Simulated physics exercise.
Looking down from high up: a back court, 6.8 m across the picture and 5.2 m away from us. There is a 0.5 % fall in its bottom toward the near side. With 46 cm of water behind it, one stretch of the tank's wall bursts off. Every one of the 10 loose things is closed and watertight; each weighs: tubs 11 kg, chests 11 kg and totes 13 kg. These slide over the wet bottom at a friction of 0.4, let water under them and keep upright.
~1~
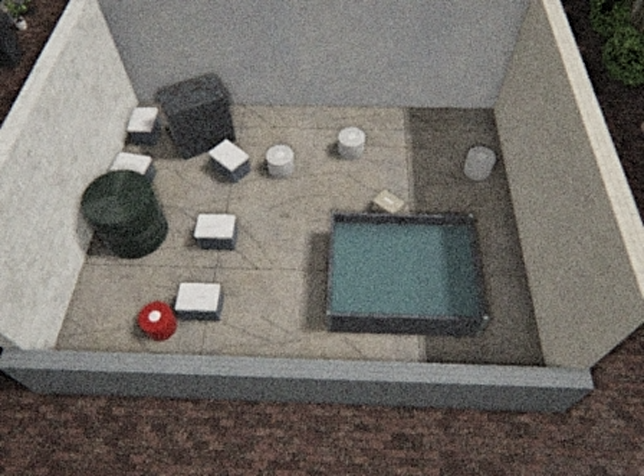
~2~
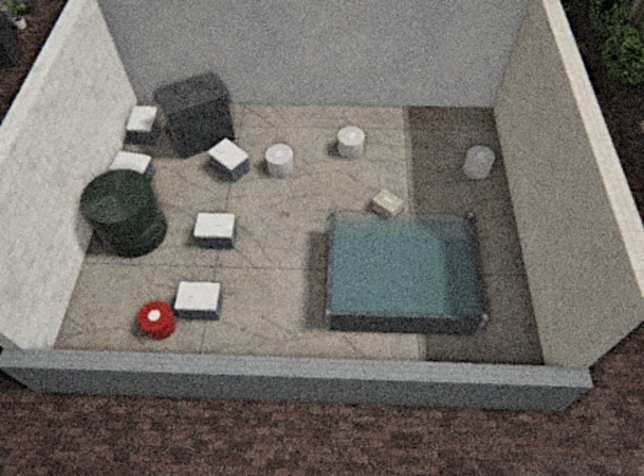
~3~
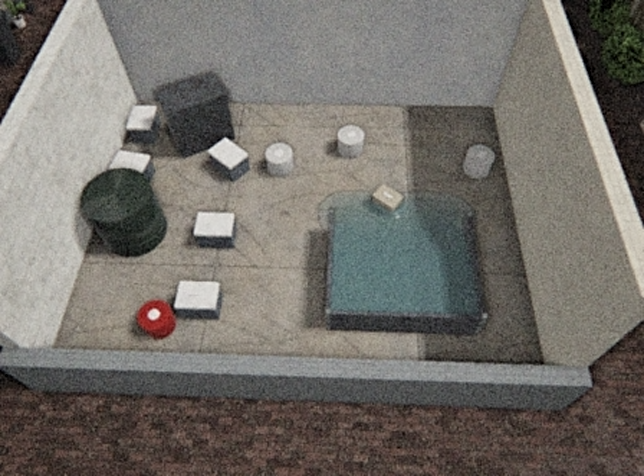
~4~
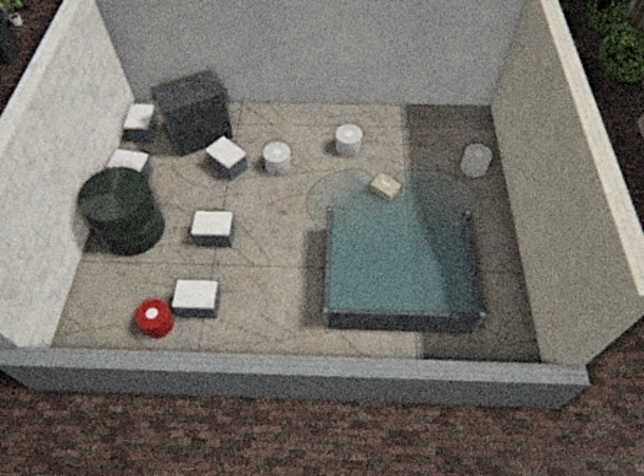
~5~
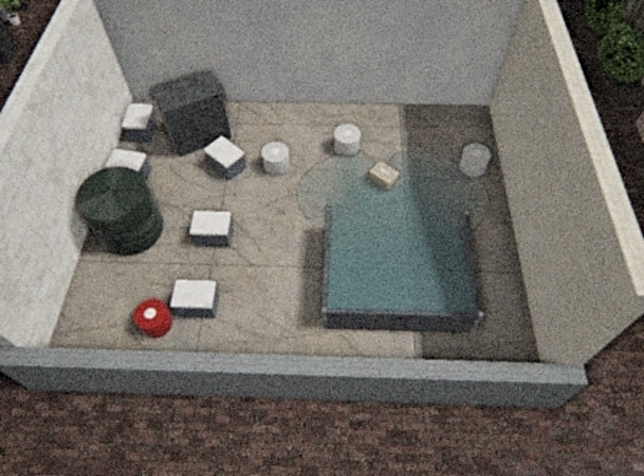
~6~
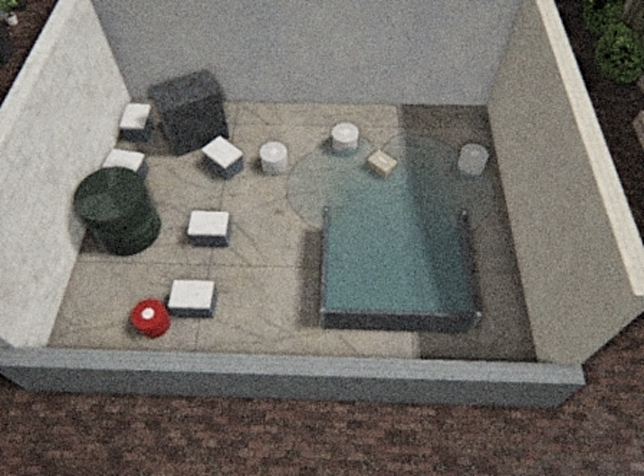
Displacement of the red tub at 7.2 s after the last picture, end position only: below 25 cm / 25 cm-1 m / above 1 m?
Virtually static.
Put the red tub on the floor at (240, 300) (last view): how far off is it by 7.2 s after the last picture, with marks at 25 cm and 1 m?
Outcome: It sits still.
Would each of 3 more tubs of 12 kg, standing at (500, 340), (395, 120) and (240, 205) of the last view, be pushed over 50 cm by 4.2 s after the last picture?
Respectively: Smaller, greater, smaller.
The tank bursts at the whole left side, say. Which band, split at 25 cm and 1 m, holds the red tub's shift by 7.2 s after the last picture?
If that happened, the red tub creeps a small distance.
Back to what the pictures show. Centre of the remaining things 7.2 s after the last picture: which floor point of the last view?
Mean position approx. (232, 227).
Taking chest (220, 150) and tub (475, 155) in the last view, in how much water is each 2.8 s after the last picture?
Depths: Near 3 cm, then near 16 cm.
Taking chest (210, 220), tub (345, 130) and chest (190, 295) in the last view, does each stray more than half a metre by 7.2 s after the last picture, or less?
First one went too far, second one went too far, third one stayed inside.
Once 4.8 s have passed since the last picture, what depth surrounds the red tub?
Roughly 0 cm deep.
Then, 0.9 s after the last picture the red tub is near (148, 314), 0.0 m from its start, aground; 0 afloat.
Then, 2.8 s after the last picture the red tub is near (148, 314), 0.0 m from its start, aground; 3 afloat.
Then, 4.8 s after the last picture the red tub is near (148, 314), 0.0 m from its start, aground; 2 afloat.
Then, 7.2 s after the last picture the red tub is near (148, 314), 0.0 m from its start, aground; 4 afloat.
